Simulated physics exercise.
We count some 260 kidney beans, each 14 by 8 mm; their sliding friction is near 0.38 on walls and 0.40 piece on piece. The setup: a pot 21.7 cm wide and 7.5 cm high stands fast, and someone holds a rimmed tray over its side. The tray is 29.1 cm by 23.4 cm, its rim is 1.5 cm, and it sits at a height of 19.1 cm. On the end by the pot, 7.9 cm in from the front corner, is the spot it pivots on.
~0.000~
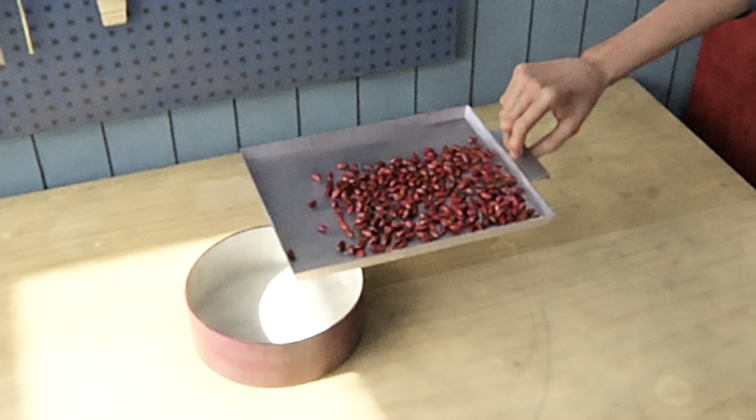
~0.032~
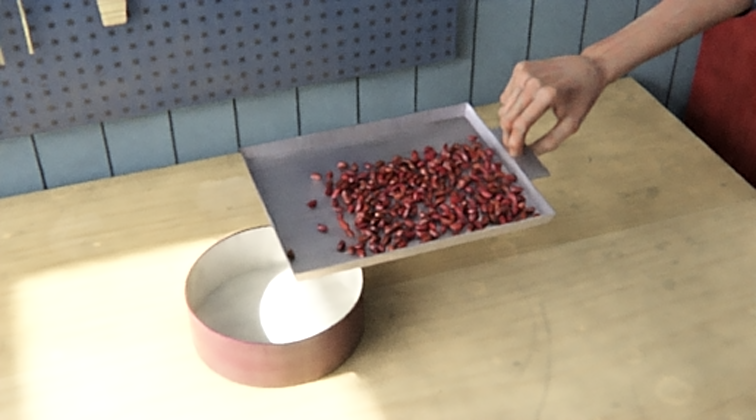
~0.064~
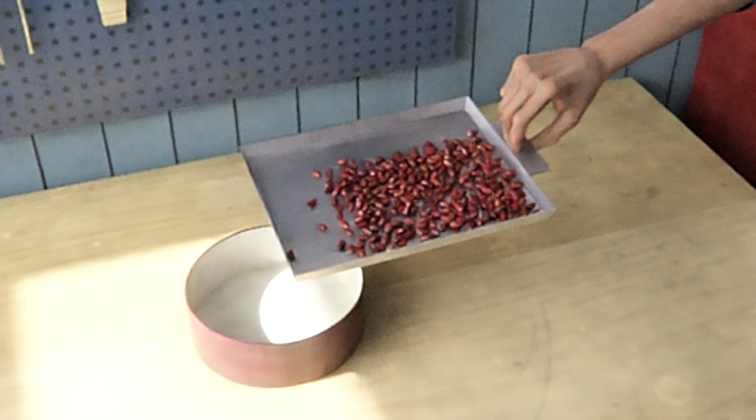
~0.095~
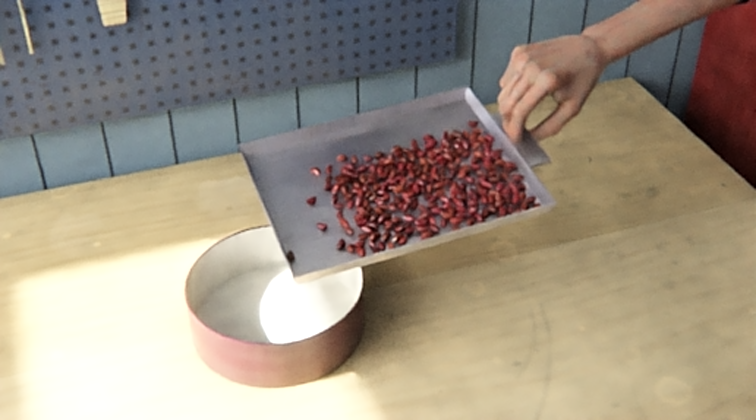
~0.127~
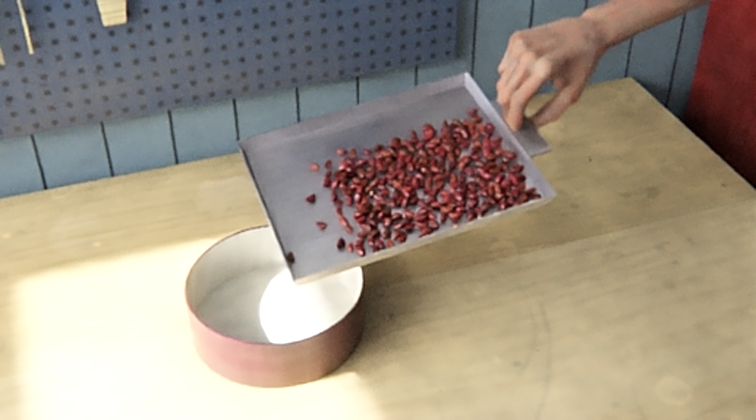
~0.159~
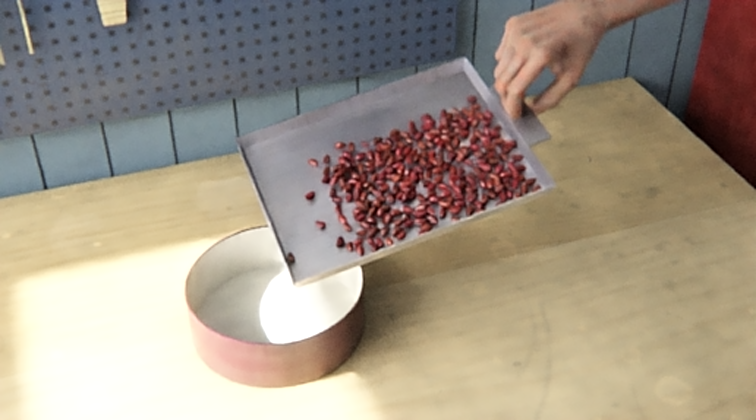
A hand held a shallow metal tray of red kidney beans over the edge of a round pink pot, then lifted the tray's right side, slanting it down toward the pot while the beans barely shifted.
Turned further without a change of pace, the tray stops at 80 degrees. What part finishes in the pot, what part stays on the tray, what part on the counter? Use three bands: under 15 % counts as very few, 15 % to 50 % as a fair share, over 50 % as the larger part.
Pot: Very few; left on the tray: Very few; counter: The larger part.
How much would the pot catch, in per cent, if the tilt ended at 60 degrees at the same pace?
Around 0 %, I reckon.
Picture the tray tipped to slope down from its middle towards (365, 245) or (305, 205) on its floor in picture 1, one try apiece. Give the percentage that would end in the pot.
Near 0 and 40 per cent, in that order.
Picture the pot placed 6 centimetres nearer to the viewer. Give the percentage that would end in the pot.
In that setup it would come to near 55 per cent.
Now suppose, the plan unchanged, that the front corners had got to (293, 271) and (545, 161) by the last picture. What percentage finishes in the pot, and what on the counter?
Split: Pot = 45, counter = 55.
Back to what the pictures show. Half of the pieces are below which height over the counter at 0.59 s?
Around 20 cm up.
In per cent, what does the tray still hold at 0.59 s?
Around 85 percent.
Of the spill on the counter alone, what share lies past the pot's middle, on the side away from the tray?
Estimate: Roughly 90 per cent of the pieces.
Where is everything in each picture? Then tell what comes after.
The first frame shows tray tilt 0 degrees, front corners at (297, 270) and (549, 213); middle of the pieces at (422, 198); pot at (274, 280).
The second frame shows tray tilt 1 degrees, front corners at (297, 271) and (549, 211); middle of the pieces at (422, 197).
The third frame shows tray tilt 2 degrees, front corners at (297, 272) and (549, 207); middle of the pieces at (421, 194).
The fourth frame shows tray tilt 5 degrees, front corners at (296, 273) and (550, 201), lowest corner left front; middle of the pieces at (421, 189).
The fifth frame shows tray tilt 9 degrees, front corners at (296, 276) and (550, 192), lowest corner left front; middle of the pieces at (421, 182).
The sixth frame shows tray tilt 13 degrees, front corners at (296, 279) and (549, 183), lowest corner left front; middle of the pieces at (420, 176); pot at (274, 280). The tray's pace is about 130 degrees a second.
After 0.42 s, tilt 47 degrees; the tray holds 100 %, the pot 0 %.
Then, at 0.59 s, tilt 70 degrees; the tray holds 85 %, the pot 0 %.
Then, at 0.88 s, tilt 80 degrees; the tray holds 0 %, the pot 0 %.
In the end, at 2.4 s, pot 0 %, tray 0 %, counter 100 %.
